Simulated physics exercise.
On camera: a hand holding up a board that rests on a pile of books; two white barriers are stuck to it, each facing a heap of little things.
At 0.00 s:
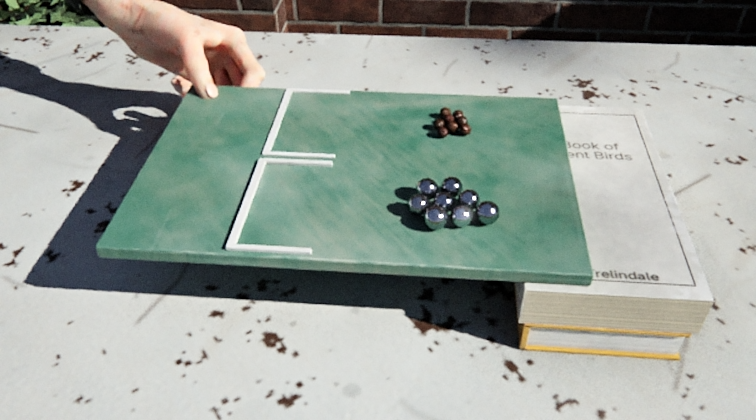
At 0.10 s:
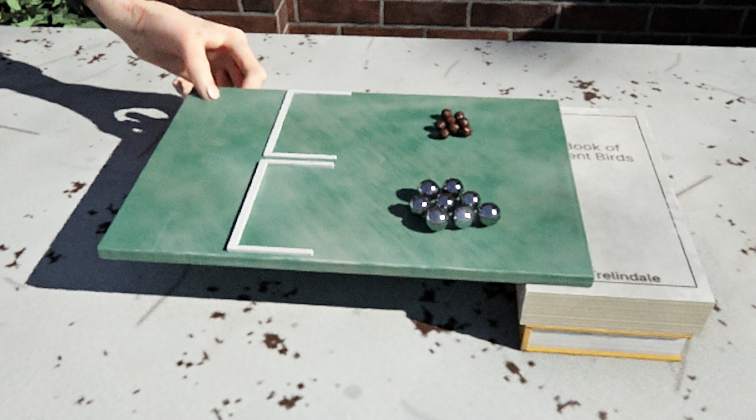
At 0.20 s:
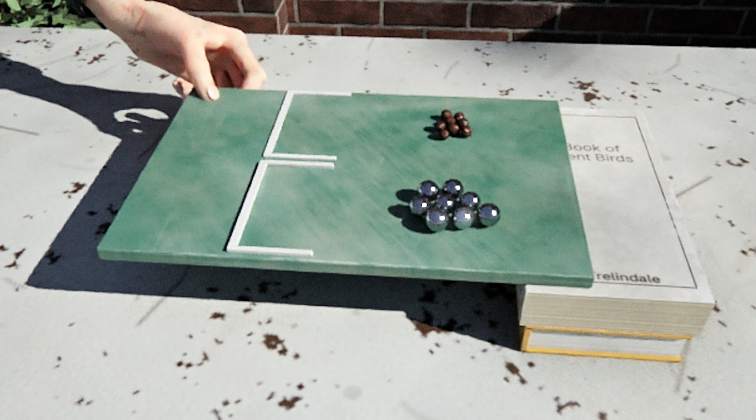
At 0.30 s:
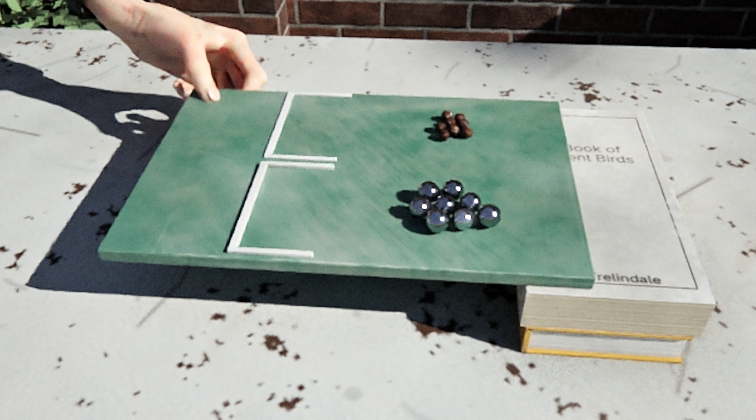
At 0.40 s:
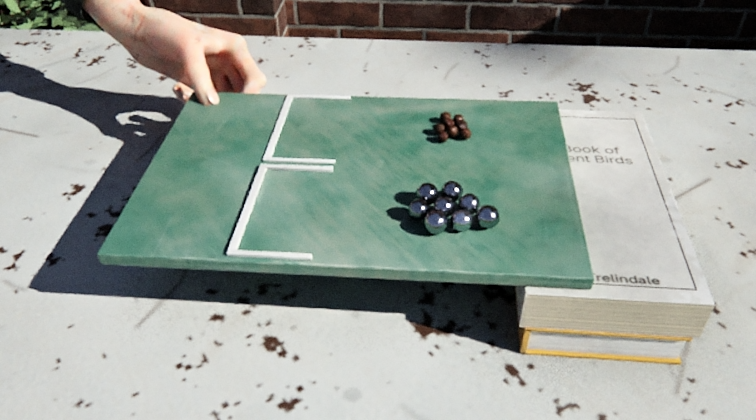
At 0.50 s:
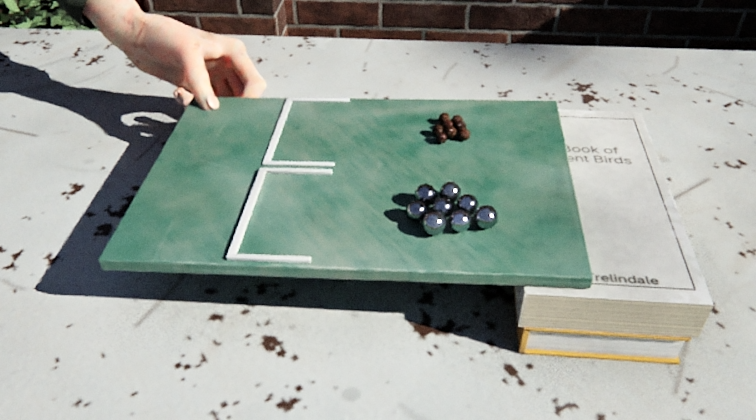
A hand held up the left end of a green board resting on books, with dark steel balls and smaller brown balls facing white barriers, then lowered it very slightly while both heaps stayed put.
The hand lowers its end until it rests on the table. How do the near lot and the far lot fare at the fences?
Here the near lot passes the strip, and the far lot passes the strip.
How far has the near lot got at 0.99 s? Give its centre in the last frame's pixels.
At about (369, 226).
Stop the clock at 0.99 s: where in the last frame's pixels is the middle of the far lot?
Close to (396, 143).
Around 0.71 s, board sloping at 6°; near lot where it was; far lot where it was.
Around 0.99 s, board sloping at 11°; near lot on its way down; far lot on its way down.
Around 1.28 s, board resting at 12°; near lot most past its bar; far lot about two thirds past its bar.
Finally (2.7 s), board resting at 12°; near lot all past its bar; far lot all past its bar.
